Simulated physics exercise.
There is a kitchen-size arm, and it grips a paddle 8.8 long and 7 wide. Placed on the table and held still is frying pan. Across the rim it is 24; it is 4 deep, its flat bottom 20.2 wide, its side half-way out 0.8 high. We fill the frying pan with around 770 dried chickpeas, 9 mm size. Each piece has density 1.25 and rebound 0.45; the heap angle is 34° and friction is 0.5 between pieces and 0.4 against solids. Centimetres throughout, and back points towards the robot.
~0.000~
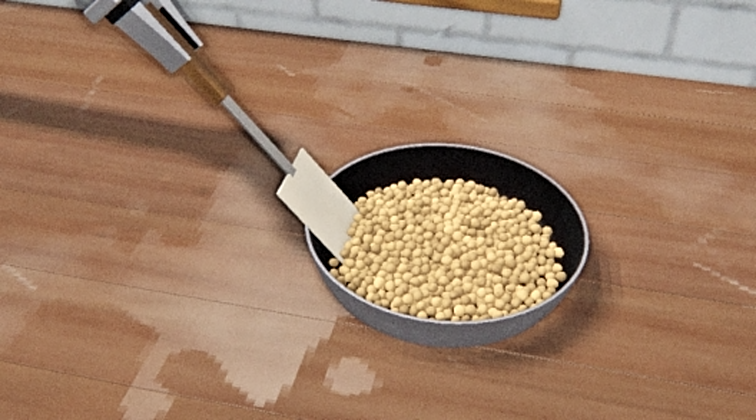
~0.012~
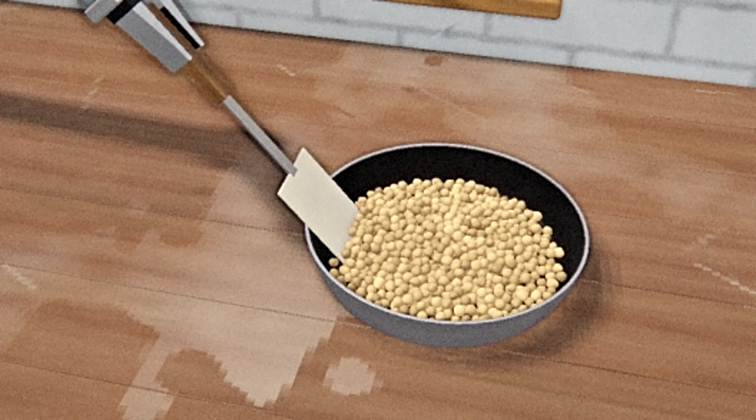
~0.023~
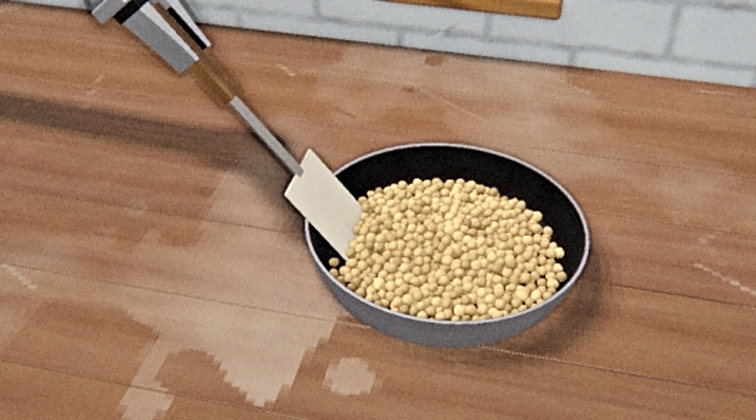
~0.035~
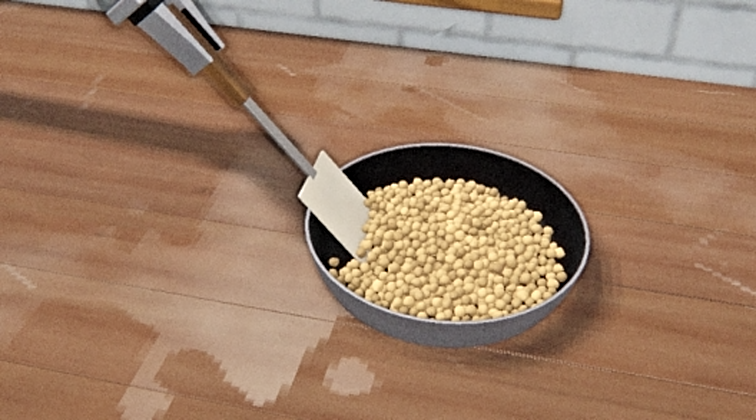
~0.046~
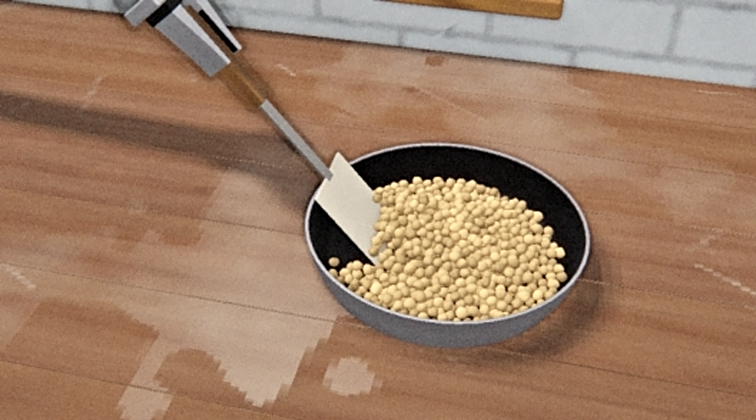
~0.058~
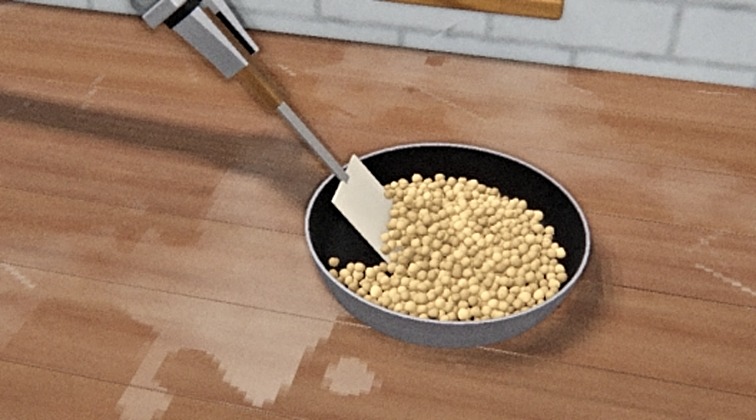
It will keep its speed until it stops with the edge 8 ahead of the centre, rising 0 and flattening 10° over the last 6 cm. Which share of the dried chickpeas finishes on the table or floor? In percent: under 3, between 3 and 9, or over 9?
Between 3 and 9 percent.
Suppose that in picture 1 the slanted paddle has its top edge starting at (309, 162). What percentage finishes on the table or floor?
10 percent or thereabouts.
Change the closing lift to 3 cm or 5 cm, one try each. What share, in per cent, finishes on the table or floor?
First try around 15 percent, second try around 15 percent.
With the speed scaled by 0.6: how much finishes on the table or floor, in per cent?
Something close to 0 per cent ends up on the table or floor.
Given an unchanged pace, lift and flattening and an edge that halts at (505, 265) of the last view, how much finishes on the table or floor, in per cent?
0 %, roughly.
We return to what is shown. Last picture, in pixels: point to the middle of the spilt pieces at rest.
Resting centre: About (651, 299).
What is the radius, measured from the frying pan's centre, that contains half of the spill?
Looks like roughly 18 centimetres to me.
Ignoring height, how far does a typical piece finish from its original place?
3 cm.
After 0.09 s, sloping 50°, highest piece 6 above the table; 770 in the frying pan.
After 0.11 s, sloping 47°, highest piece 7 above the table; 770 in the frying pan.
After 0.33 s, sloping 40°, highest piece 5 above the table; 727 in the frying pan, 38 on the table or floor, 5 on the blade or in flight.
After 1.38 s, sloping 40°, highest piece 5 above the table; 726 in the frying pan, 44 on the table or floor.
In the end, 726 in the frying pan, 44 on the table or floor. That is 6 % on the table or floor.
